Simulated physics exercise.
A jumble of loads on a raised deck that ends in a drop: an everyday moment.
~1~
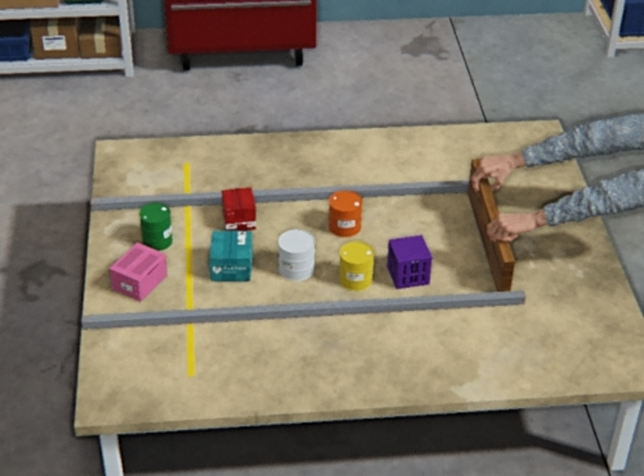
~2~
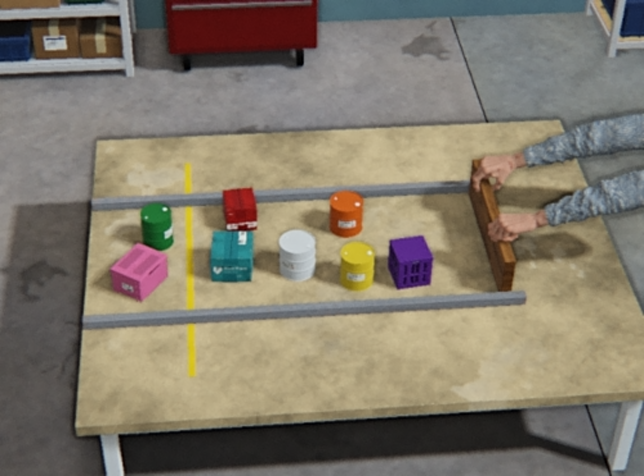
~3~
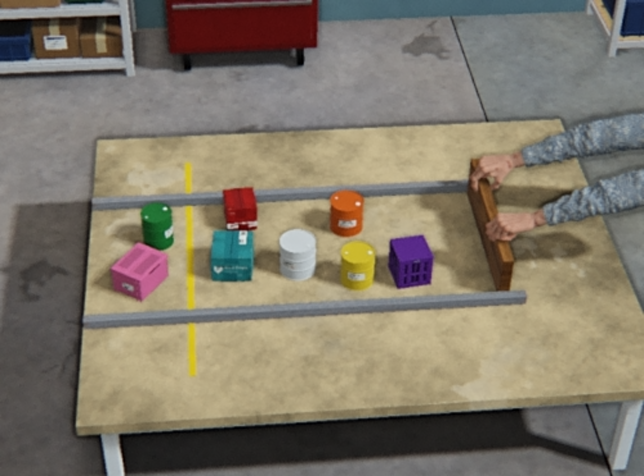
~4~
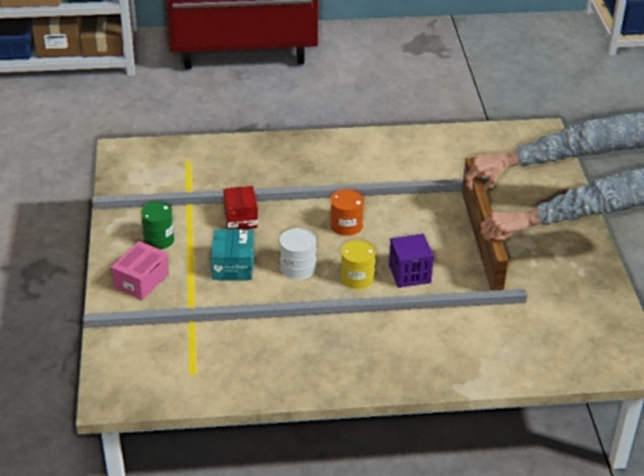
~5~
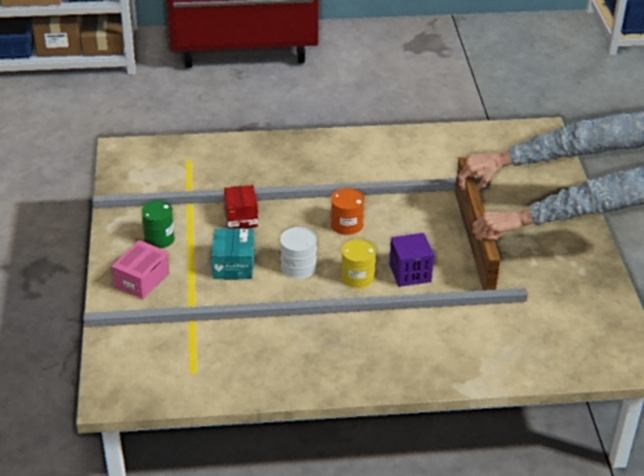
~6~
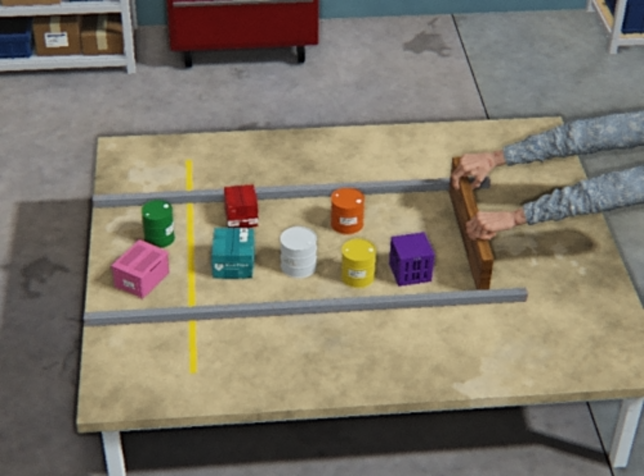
Two hands sliding a wooden plank slightly left between grey rails on a table, while the colourful boxes and canisters stay still.
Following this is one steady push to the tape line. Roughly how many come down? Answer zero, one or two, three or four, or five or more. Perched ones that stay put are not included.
Zero.
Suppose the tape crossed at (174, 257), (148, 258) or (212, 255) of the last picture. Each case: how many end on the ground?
1, 1, 0.
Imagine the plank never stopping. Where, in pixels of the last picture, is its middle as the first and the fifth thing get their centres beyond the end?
I'd put the first at about (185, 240) and the next at about (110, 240).
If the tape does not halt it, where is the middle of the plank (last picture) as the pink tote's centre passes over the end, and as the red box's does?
Approx. (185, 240) / approx. (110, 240) for the other.
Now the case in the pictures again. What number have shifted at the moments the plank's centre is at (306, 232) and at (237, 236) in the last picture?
That makes 5 at the first spot and 7 at the second.
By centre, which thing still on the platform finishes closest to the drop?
Foremost: The pink tote.
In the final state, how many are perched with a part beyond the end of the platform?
The number would be 1.
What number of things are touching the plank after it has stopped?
In total, 4.
Early on, none off yet; pink tote at rest near (141, 270); green canister at rest near (158, 224); turquoise parcel at rest near (233, 254).
A while later, none off yet; pink tote at rest near (141, 270); green canister at rest near (158, 224); turquoise parcel travelled a little near (227, 253).
Further along, none off yet; pink tote moving near (139, 270); green canister at rest near (158, 224); turquoise parcel travelled about its own width near (187, 253).
Finally, the number that fall off is zero.
